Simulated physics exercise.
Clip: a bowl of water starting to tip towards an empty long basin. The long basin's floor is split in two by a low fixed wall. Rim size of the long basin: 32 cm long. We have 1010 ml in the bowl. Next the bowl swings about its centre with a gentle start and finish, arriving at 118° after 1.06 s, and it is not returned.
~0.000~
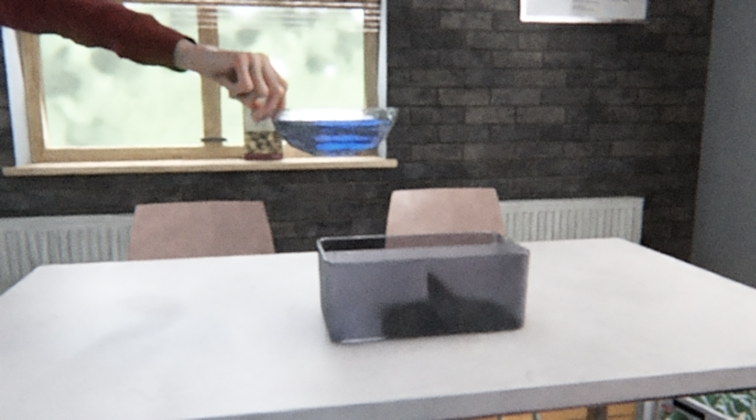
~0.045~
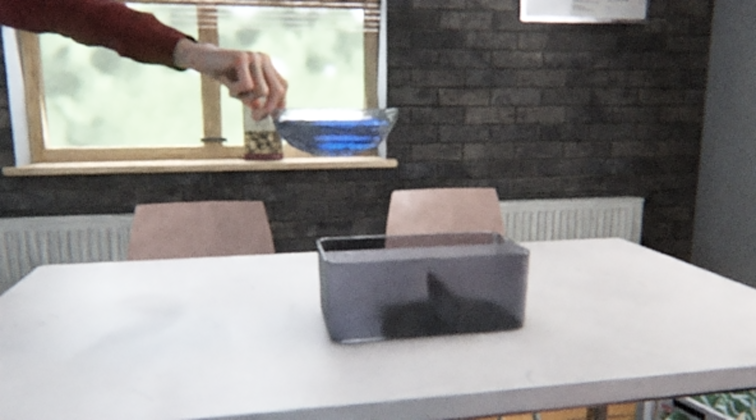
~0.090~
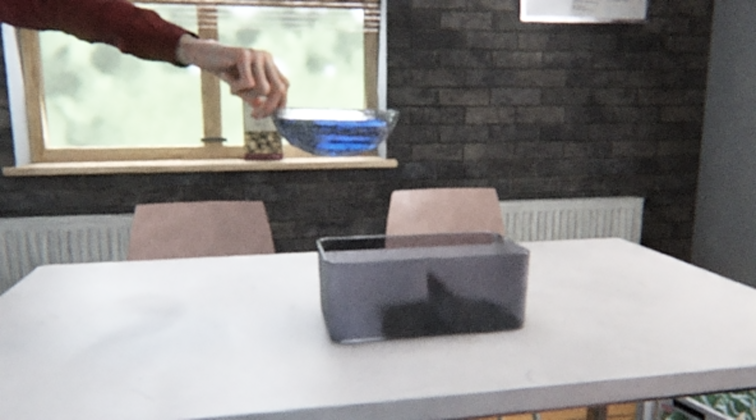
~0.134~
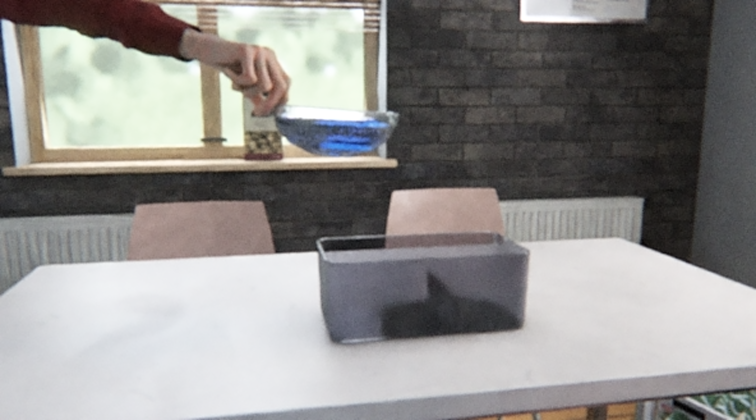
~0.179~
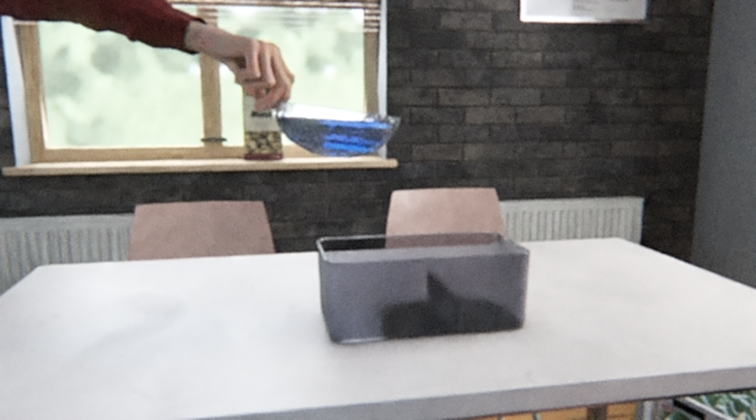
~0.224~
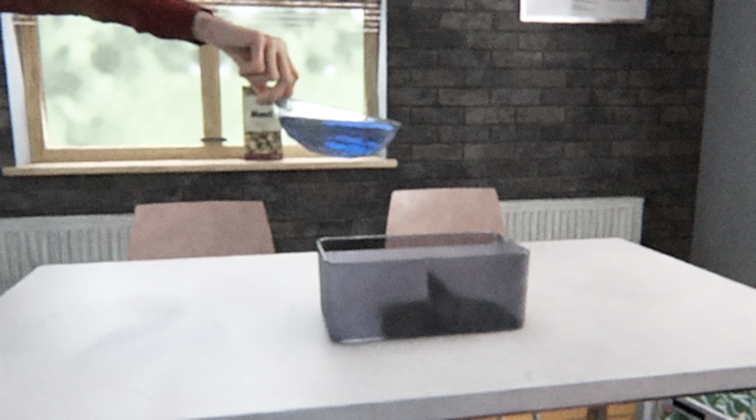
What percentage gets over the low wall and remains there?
34 %.
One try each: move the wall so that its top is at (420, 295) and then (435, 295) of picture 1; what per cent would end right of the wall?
First try about 65 %, second try about 40 %.
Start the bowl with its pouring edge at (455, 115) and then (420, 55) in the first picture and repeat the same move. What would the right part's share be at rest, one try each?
75 then 65 %.
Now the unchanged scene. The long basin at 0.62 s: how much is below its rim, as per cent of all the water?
30 %, more or less.
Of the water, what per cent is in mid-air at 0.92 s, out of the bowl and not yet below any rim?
Some 4 per cent.
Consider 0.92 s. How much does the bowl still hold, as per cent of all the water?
0 %.
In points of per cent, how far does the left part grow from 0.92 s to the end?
About 1 per cent.
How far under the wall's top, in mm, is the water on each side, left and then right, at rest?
Roughly 38 mm on the left side and roughly 38 mm on the right.
Then, 0.62 s in, the tilt is 75° and 18 per cent is still to pour, 10 is left of the wall and 19 right of it.
Then, 0.92 s in, the tilt is 113° and 0 per cent is still to pour, 61 is left of the wall and 34 right of it.
Then, 1.23 s in, the tilt is 118° and 0 per cent is still to pour, 62 is left of the wall and 34 right of it.
Then, 1.56 s in, the tilt is 118° and 0 per cent is still to pour, 62 is left of the wall and 35 right of it.
Finally, 62 per cent lies left of the wall, 34 right of it and 4 outside.
